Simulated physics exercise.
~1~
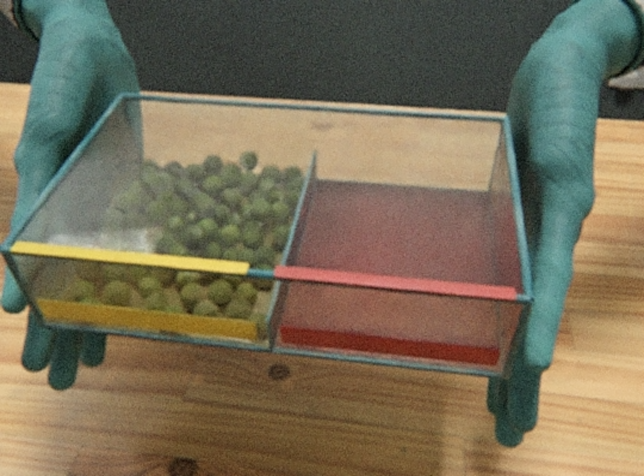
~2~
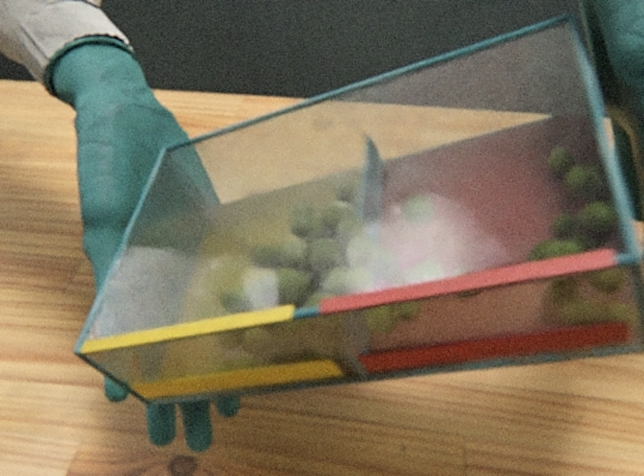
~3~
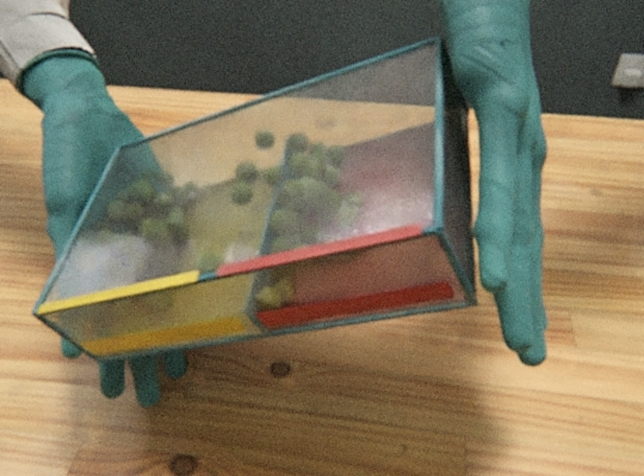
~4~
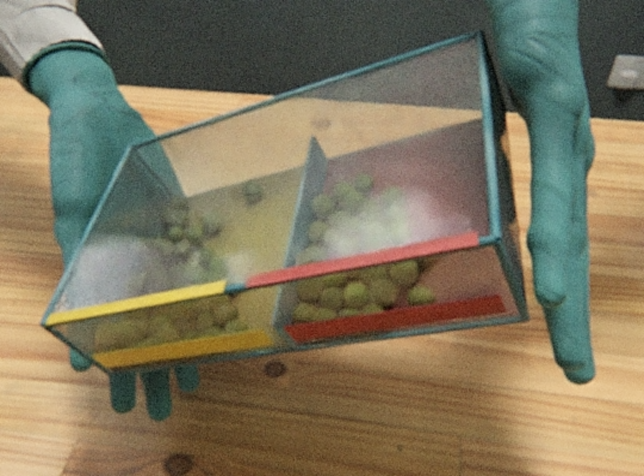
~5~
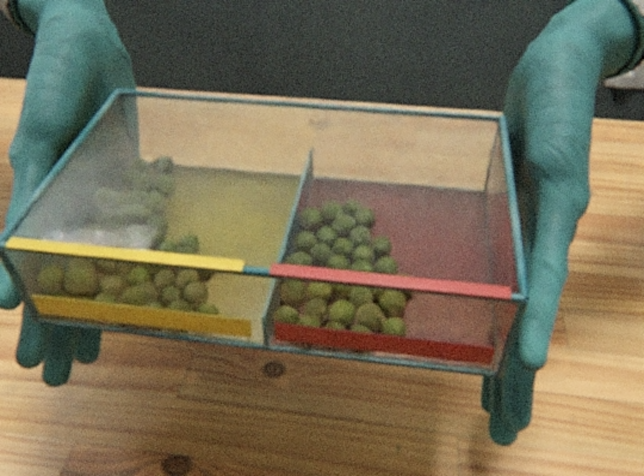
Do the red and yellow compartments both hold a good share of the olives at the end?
Yes, both compartments hold a good share of the olives once the box is level and still. The red side has a sizeable group, and the yellow side keeps somewhat more.
